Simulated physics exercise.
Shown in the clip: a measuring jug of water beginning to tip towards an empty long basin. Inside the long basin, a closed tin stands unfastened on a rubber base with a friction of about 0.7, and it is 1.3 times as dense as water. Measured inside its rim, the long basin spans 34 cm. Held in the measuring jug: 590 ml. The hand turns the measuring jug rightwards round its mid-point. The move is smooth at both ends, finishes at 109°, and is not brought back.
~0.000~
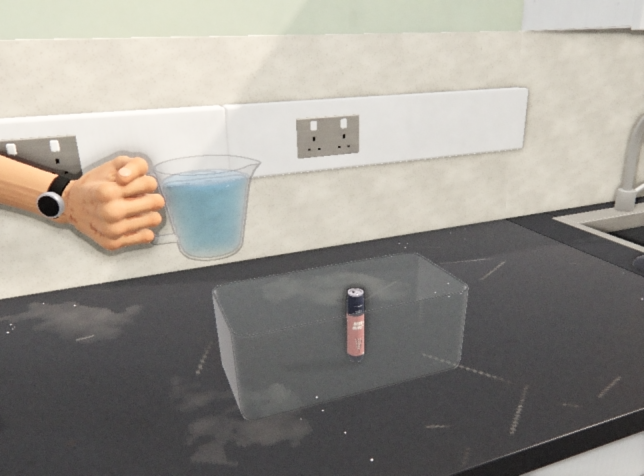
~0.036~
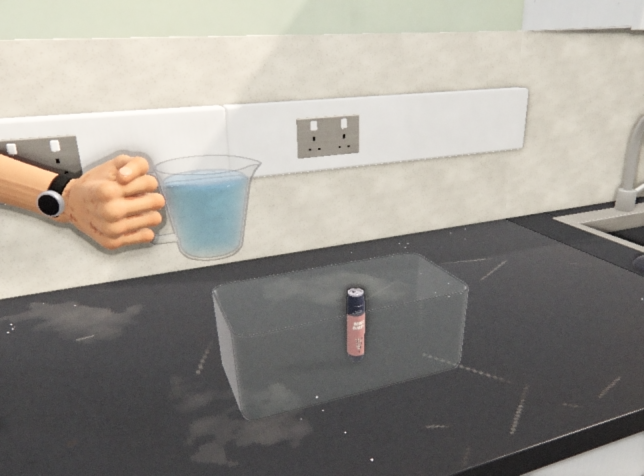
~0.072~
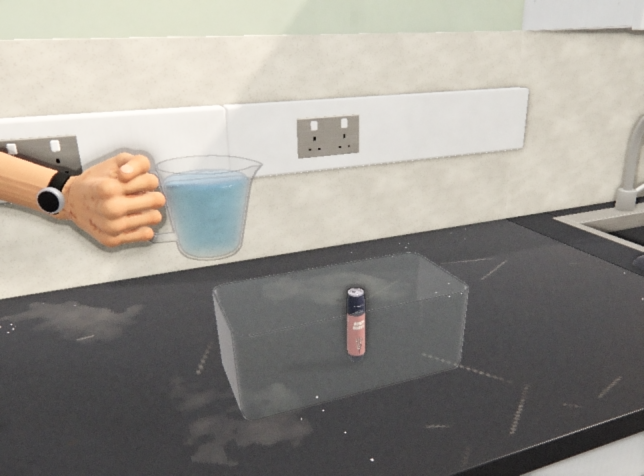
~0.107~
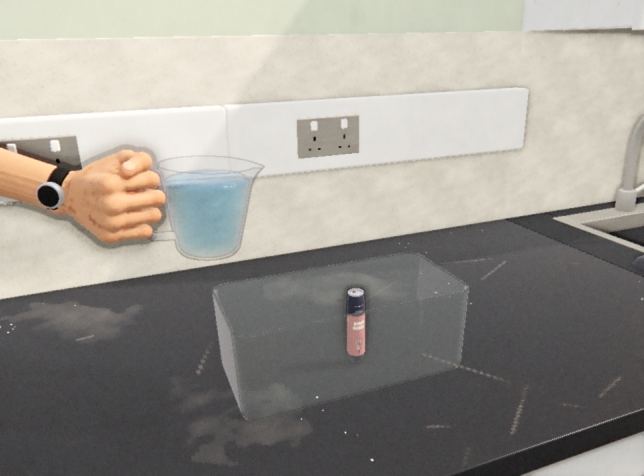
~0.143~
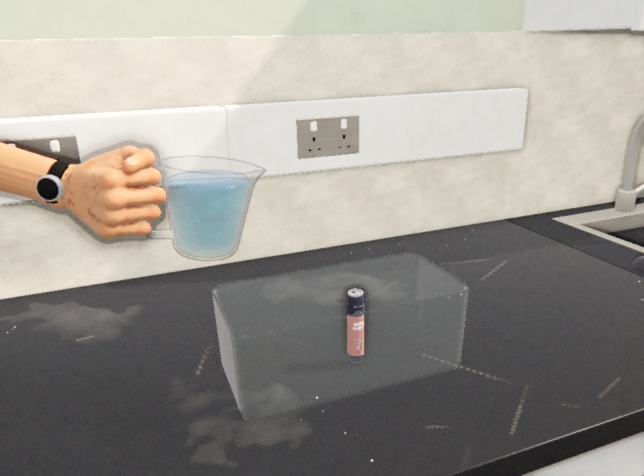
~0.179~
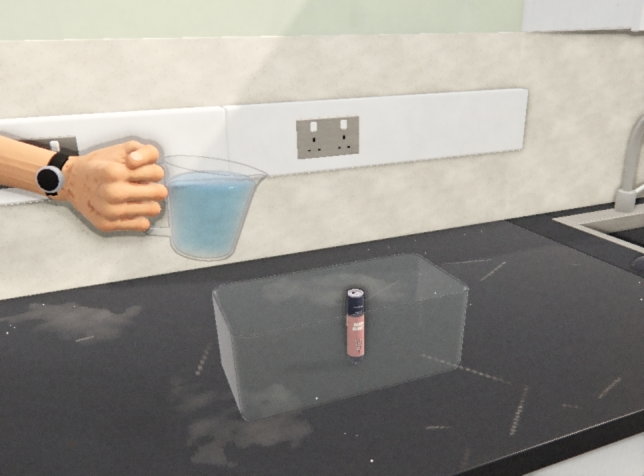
A hand wearing a dark-strapped watch held a clear measuring jug of blue water above a black worktop and slowly tilted it slightly rightwards, while a small battery-like tin stayed still inside the long, see-through basin.
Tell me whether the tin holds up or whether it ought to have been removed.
It does not come down.
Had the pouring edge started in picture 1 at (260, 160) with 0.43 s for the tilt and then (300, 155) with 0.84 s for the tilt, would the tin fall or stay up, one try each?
First it stays on its base; then it tips over.
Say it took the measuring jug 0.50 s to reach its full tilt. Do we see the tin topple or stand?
In that case the tin stays vertical.
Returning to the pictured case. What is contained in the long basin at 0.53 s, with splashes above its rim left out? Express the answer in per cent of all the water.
Roughly 8 percent of it.
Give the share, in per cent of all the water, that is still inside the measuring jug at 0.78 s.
Roughly 10 percent remains.
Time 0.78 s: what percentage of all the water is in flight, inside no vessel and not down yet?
Near 14 percent.
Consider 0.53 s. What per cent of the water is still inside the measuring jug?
Roughly 66 %.
After 0.53 s the tilt is 76° and 66 per cent is still to pour; the tin stands where it began.
After 0.78 s the tilt is 108° and 10 per cent is still to pour; the tin stands where it began.
After 1.05 s the tilt is 109° and 0 per cent is still to pour; the tin stands where it began.
After 1.34 s the tilt is 109° and 0 per cent is still to pour; the tin stands where it began.
In the end the tin stands where it began.
